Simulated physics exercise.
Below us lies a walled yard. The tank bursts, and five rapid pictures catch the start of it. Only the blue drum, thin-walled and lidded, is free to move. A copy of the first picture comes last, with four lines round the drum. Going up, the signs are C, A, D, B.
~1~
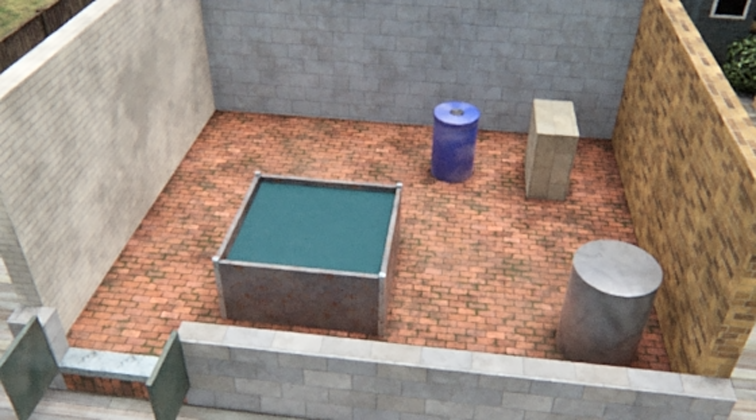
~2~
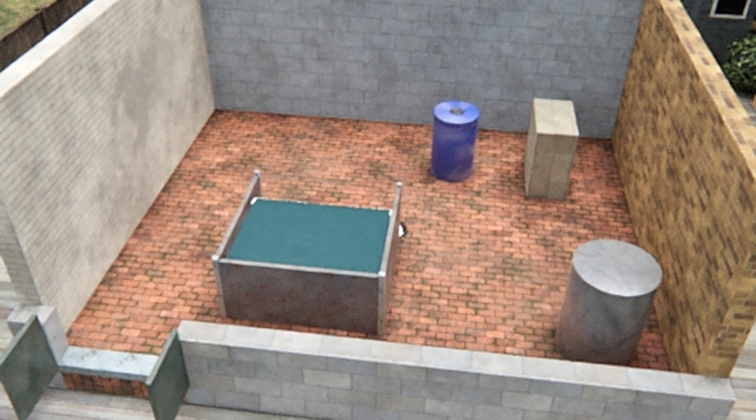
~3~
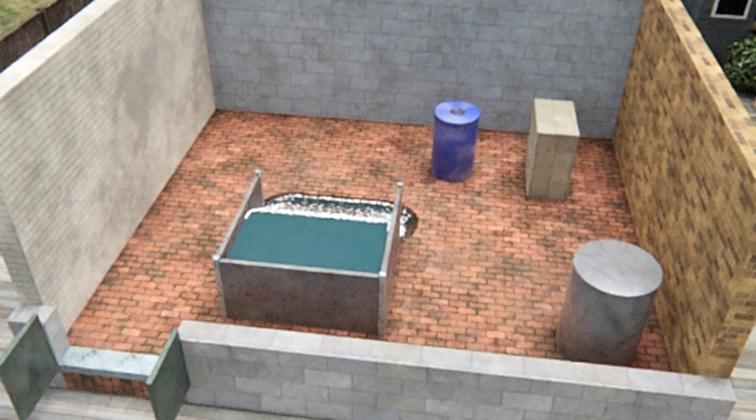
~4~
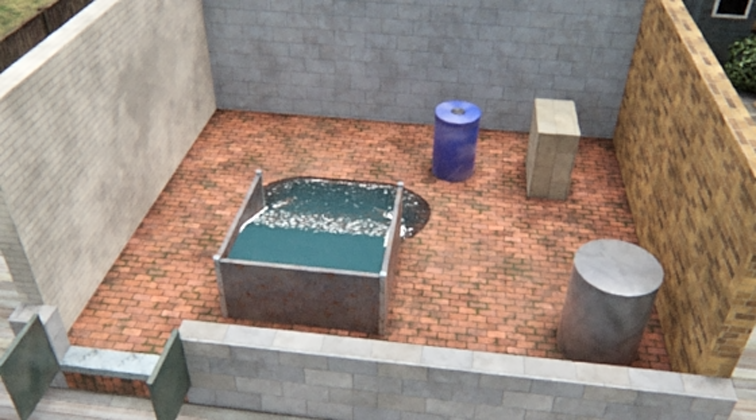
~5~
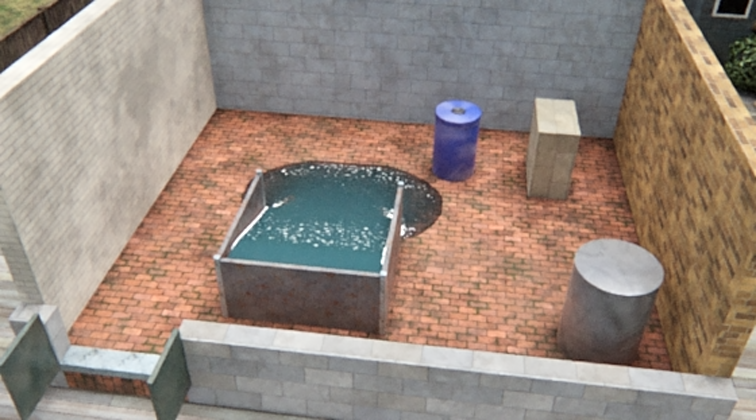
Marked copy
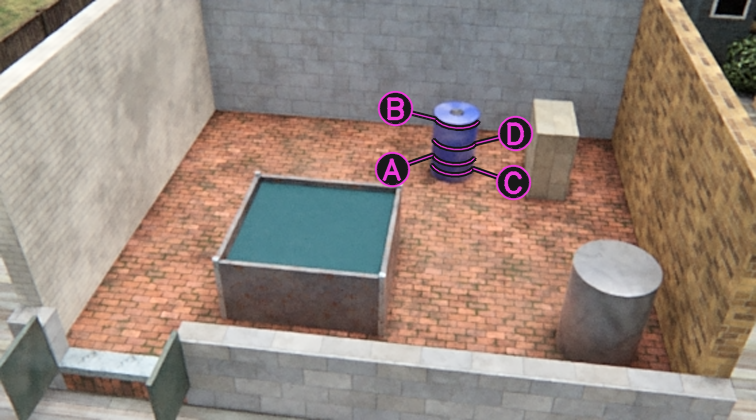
Teal water fills a square metal tank in a walled brick yard, then drops away at the back as the tank's far side opens. It pours out behind and spreads in a foamy, rounded pool across the bricks towards the blue drum, which shows almost no movement.
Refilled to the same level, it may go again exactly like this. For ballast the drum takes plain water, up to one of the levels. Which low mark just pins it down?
Choose A.
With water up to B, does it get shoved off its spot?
No.
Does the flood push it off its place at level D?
No.
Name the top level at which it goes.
C it is.
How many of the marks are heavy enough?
Three of them.
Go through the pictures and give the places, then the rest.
The first frame shows lid of the blue drum at (457, 113); tank full, its middle at (315, 227); open gate at (120, 318).
In the second frame, water covers 2 % of the ground, mostly out of sight from here.
In the third frame, water covers 5 % of the ground, mostly out of sight from here.
In the fourth frame, 8 % of the ground under water, its edge towards the drum at (424, 210).
The fifth frame shows lid of the blue drum at (458, 111); 12 % of the ground under water, its edge towards the drum at (427, 187).
In magenta, A at (452, 164); B at (456, 127); C at (451, 174); D at (454, 149); from the bottom up C, A, D, B.
With A, it does not move.
With B, it does not move.
With C, it is pushed about half its own width away.
With D, it does not move.
